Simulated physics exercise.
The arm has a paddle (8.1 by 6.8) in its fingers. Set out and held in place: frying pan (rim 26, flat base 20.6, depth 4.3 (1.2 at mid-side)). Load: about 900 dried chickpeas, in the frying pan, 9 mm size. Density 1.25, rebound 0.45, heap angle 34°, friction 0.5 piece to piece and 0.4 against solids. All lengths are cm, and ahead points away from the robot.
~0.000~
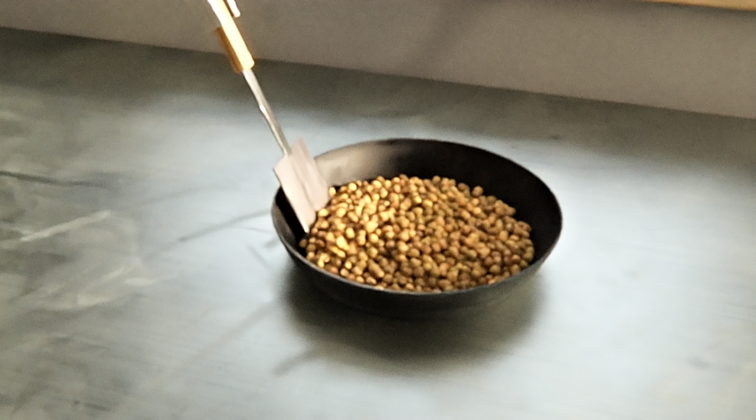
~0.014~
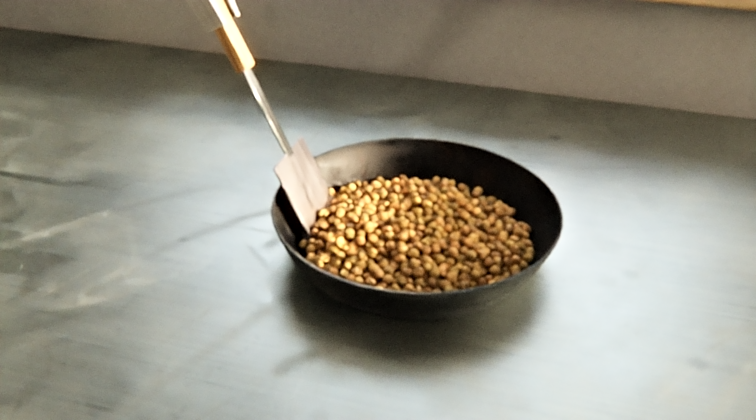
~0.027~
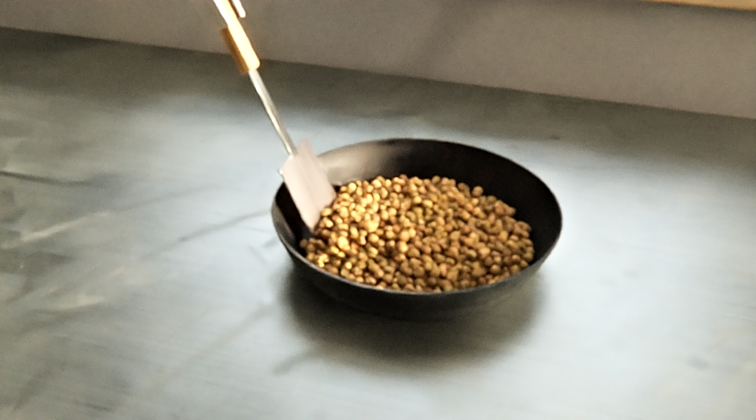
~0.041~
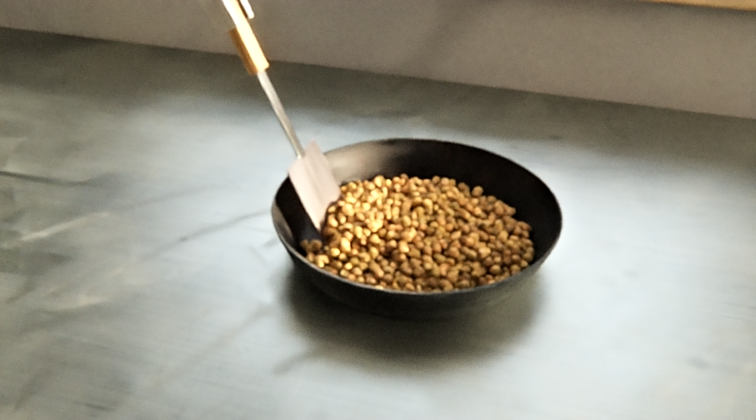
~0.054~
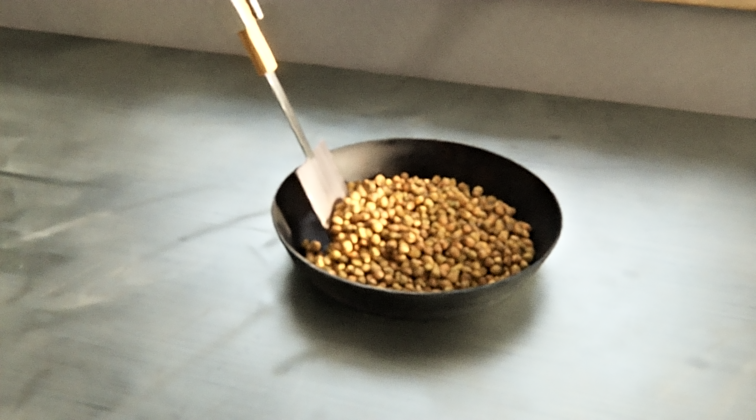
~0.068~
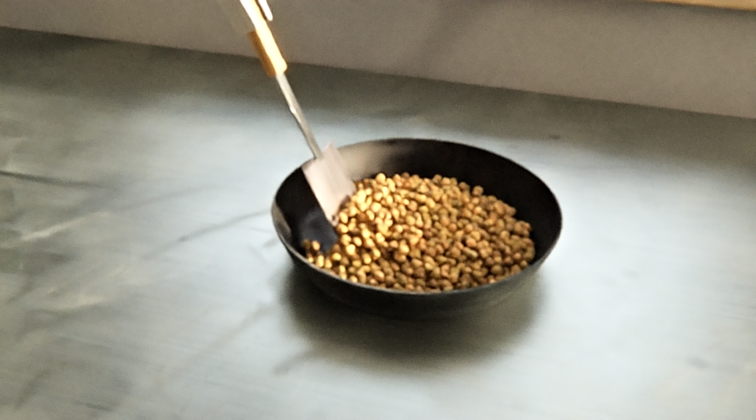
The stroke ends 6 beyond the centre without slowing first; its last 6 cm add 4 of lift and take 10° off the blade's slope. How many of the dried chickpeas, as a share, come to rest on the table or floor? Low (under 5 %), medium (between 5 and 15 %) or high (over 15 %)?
Share on the table or floor: Low (under 5 %).
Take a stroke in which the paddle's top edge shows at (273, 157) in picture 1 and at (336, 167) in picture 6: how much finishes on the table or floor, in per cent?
Some 15 per cent.
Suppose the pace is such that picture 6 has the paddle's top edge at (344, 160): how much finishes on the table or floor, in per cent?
Some 10 per cent.
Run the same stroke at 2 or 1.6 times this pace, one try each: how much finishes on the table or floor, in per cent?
About 10 and 10 per cent.
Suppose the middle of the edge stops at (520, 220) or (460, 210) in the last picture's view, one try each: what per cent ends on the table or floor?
About 10 and 0 per cent.
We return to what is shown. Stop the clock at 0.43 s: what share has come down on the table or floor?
Some 0 per cent.
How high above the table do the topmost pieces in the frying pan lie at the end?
Some 4.5 cm.
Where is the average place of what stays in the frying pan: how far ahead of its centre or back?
About 3.5 cm ahead.
After 0.13 s, sloping 65°, highest piece 5 above the table; 900 in the frying pan.
After 0.20 s, sloping 61°, highest piece 6 above the table; 900 in the frying pan.
After 0.43 s, sloping 55°, highest piece 4 above the table; 898 in the frying pan, 2 on the table or floor.
After 1.48 s, sloping 55°, highest piece 4 above the table; 898 in the frying pan, 2 on the table or floor.
At rest, 898 in the frying pan, 2 on the table or floor. That is 0 % on the table or floor.
